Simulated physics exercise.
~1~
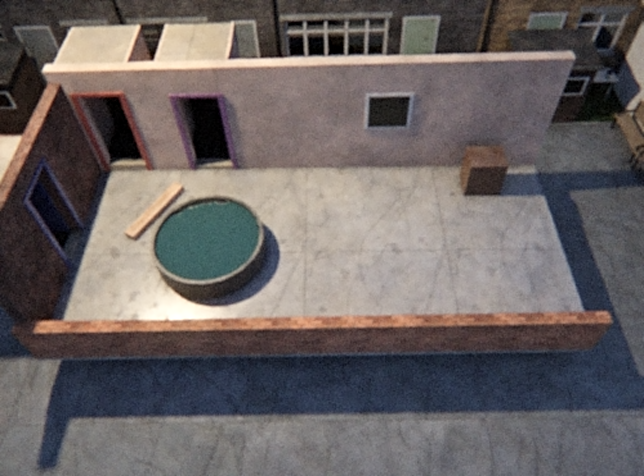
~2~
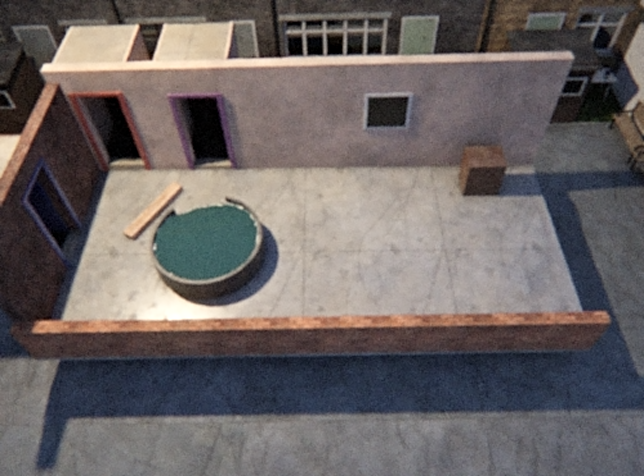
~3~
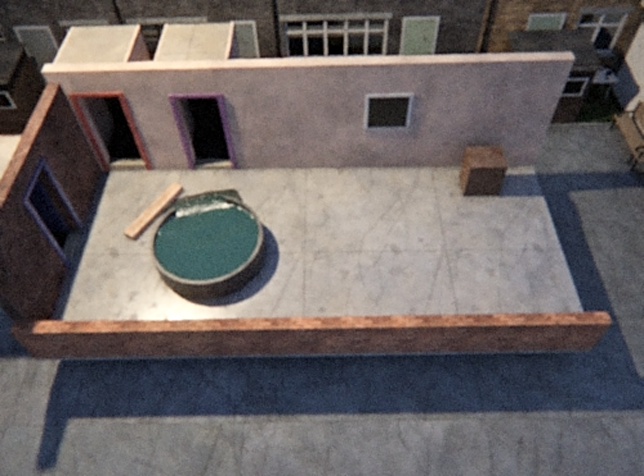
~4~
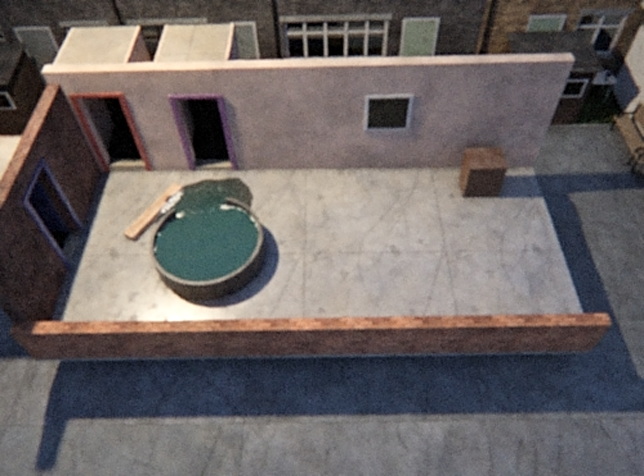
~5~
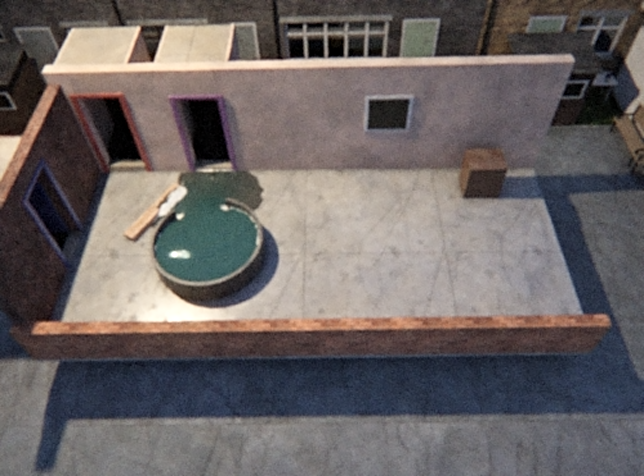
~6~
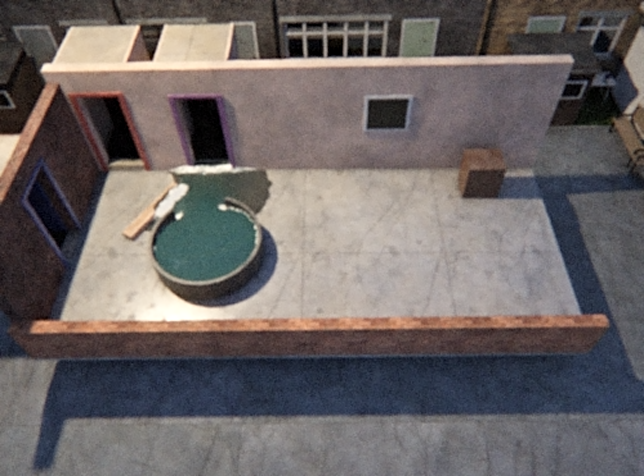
Water pours from the round pool's far side and spreads across the pale paving behind it.
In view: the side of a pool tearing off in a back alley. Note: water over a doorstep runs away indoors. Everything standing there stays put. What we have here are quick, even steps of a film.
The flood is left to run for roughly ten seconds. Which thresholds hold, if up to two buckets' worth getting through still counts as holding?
The red door holds; the purple door does not hold; the blue door holds.
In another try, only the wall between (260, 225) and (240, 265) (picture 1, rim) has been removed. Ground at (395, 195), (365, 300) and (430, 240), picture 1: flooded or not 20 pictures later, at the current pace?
The first spot is swamped, the second swamped, the third swamped.
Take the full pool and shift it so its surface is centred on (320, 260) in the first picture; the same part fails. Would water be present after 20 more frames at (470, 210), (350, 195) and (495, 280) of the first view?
I'd say swamped for the first, swamped for the second and still dry for the third.
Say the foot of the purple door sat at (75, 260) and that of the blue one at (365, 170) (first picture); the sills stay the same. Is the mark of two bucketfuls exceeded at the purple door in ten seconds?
Result: Purple door remains below.
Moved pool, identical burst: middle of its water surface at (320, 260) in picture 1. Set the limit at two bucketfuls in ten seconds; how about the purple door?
The purple door falls short.
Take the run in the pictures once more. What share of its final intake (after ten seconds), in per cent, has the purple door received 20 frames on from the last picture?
Estimate: Roughly 85 %.
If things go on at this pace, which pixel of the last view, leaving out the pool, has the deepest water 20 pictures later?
(205, 175).
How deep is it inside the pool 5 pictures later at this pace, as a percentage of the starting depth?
Somewhere around 70 %, give or take.
A moment on, water covers 10 % of the floor; the red door wet at the sill, nothing in, the purple door over two buckets in, the blue door not reached.
Next, water covers 20 % of the floor; the red door wet at the sill, nothing in, the purple door far over two buckets in, the blue door not reached.
Then, water covers 35 % of the floor; the red door wet at the sill, nothing in, the purple door far over two buckets in, the blue door wet at the sill, nothing in.
Later, water covers 60 % of the floor; the red door wet at the sill, nothing in, the purple door far over two buckets in, the blue door wet at the sill, nothing in.
In the end, water covers 85 % of the floor; the red door wet at the sill, nothing in, the purple door far over two buckets in, the blue door wet at the sill, nothing in.
